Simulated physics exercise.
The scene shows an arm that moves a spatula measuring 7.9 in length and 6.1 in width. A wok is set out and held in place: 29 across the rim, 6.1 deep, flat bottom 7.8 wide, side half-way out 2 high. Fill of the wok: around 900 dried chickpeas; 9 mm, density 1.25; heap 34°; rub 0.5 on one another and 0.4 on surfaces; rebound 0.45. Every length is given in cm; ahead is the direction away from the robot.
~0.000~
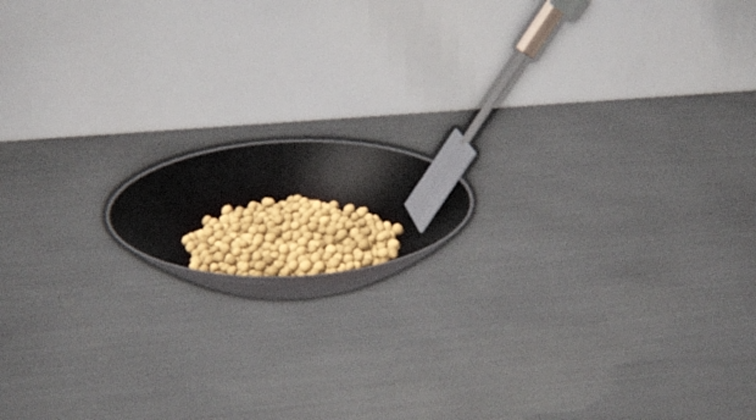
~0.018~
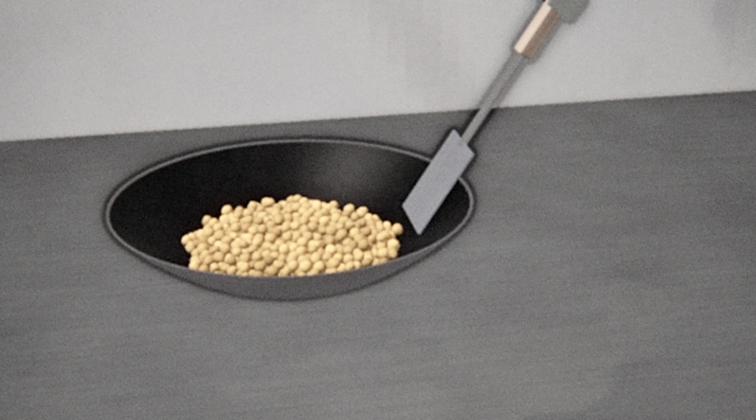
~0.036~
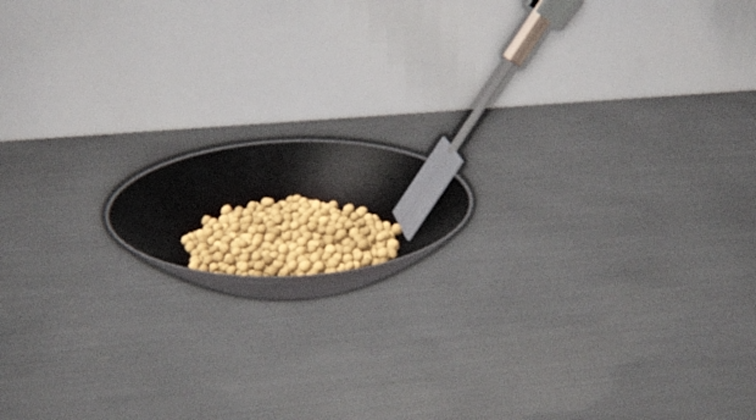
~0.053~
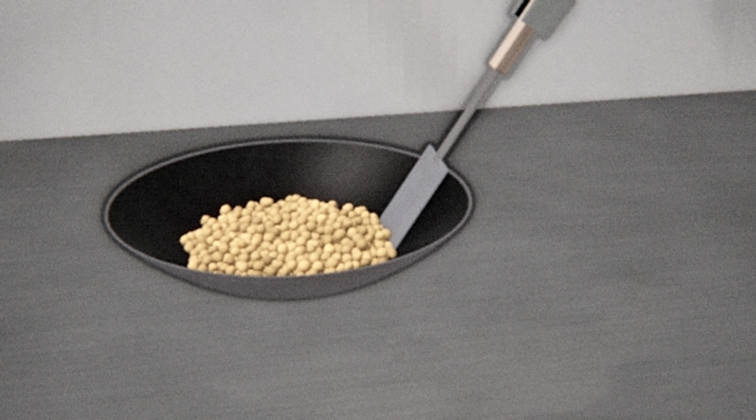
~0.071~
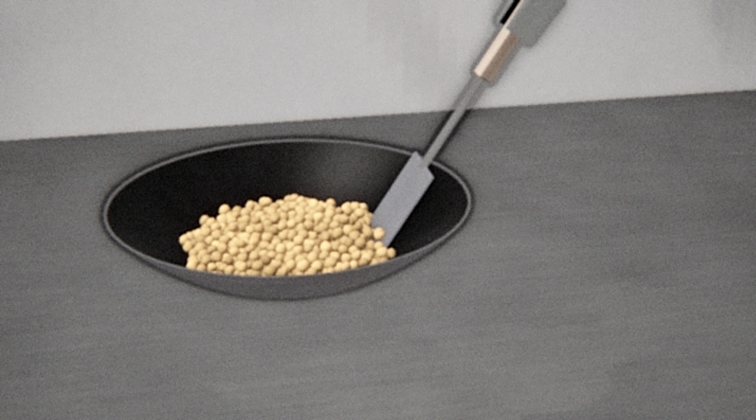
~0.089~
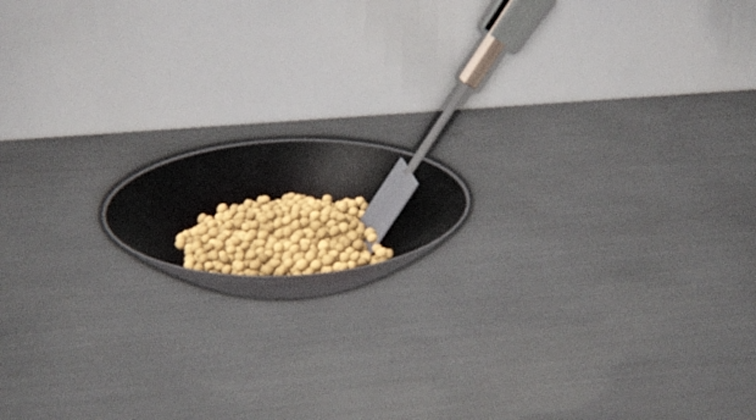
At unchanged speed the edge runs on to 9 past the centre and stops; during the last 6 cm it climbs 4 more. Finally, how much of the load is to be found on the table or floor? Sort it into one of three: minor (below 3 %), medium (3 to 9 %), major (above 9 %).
Major, above 9 %.
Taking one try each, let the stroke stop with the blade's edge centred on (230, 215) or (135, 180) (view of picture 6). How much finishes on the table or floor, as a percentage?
First try about 0 percent, second about 20 percent.
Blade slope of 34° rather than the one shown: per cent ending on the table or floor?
10 %.
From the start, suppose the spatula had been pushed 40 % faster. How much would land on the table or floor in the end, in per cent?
The share on the table or floor would be about 20 percent.
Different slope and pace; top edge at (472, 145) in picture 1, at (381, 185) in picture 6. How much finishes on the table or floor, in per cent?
My guess would be close to 25 per cent.
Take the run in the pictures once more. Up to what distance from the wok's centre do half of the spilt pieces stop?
About 26 centimetres.
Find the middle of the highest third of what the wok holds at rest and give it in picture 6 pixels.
The middle lies somewhere around (183, 235).
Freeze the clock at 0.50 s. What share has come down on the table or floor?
Roughly 10 percent.
After 0.17 s, sloping 56°, highest piece 6 above the table; 900 in the wok.
After 0.26 s, sloping 56°, highest piece 7 above the table; 900 in the wok.
After 0.50 s, sloping 56°, highest piece 7 above the table; 785 in the wok, 107 on the table or floor, 8 on the blade or in flight.
After 1.55 s, sloping 56°, highest piece 6 above the table; 785 in the wok, 115 on the table or floor.
At rest, 785 in the wok, 115 on the table or floor. That is 13 % on the table or floor.
